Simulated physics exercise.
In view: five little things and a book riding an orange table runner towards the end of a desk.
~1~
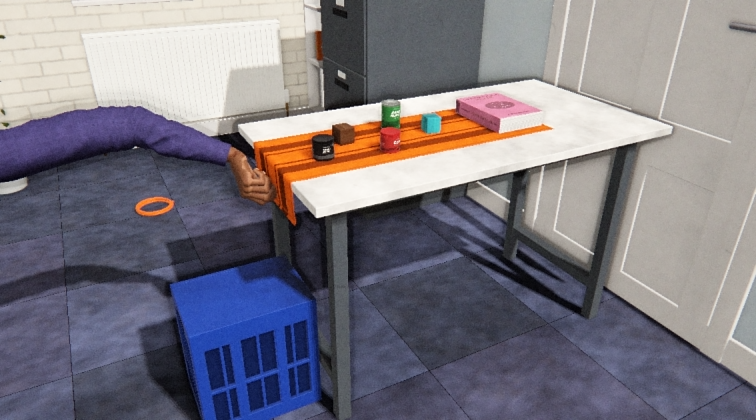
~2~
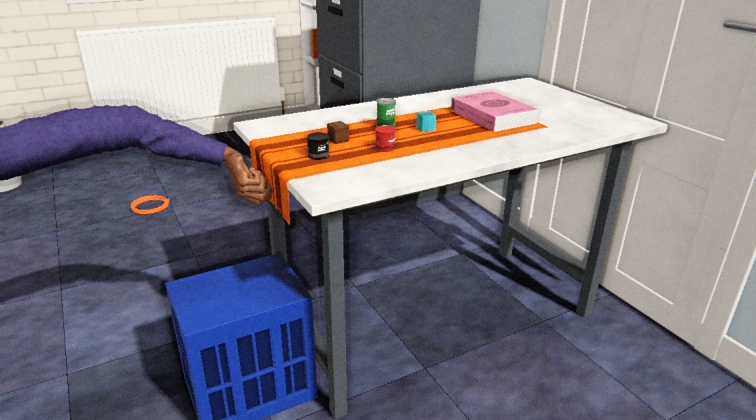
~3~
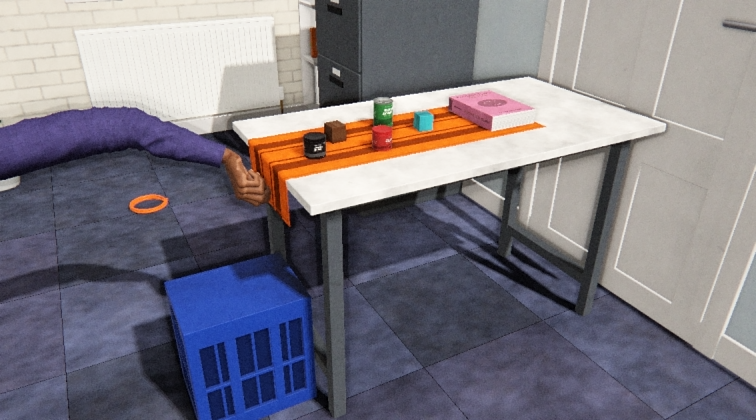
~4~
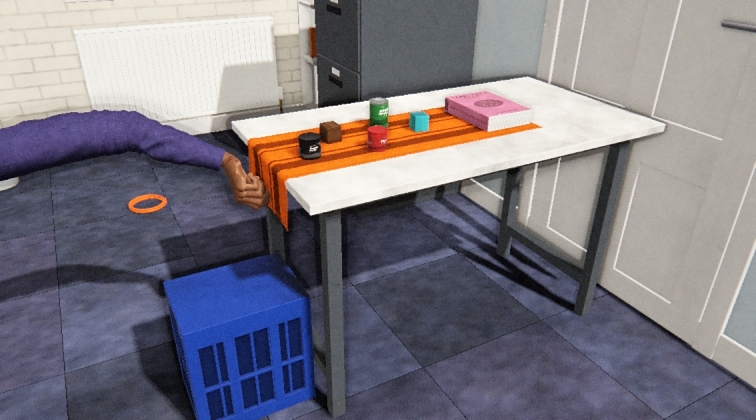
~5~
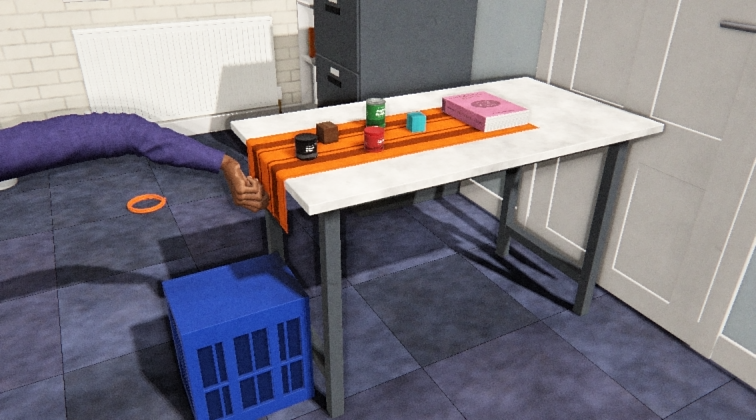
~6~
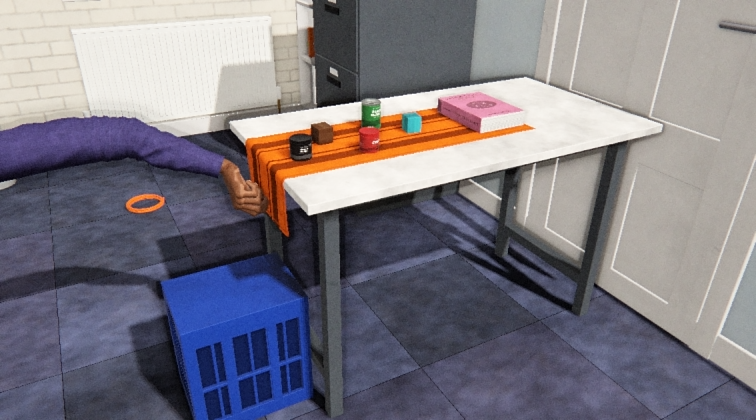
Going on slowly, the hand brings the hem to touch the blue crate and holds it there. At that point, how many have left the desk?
Two.
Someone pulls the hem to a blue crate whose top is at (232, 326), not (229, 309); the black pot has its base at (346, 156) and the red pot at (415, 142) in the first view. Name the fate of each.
The black pot does not stay aboard, and the red pot stays aboard.
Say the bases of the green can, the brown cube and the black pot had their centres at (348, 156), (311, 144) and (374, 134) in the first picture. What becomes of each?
Outcome: Green can falls away, brown cube falls away, black pot stays aboard.
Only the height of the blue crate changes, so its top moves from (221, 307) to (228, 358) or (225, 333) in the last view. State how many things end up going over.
It would be 4 and 3.
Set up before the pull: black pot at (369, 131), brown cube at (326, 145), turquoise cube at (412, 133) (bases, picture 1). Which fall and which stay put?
I'd say the black pot hangs on, the brown cube takes a fall, and the turquoise cube hangs on.
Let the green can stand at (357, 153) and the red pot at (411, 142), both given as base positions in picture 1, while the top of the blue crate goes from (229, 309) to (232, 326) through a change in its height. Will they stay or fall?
Here's what happens: The green can leaves its perch, the red pot remains aboard.
Soon after, hem near (268, 237); all still up.
After that, hem near (270, 263); black pot gone.
And then, hem on the crate; black pot and brown cube gone.
In the end, hem on the crate; black pot and brown cube gone. The answer is two.
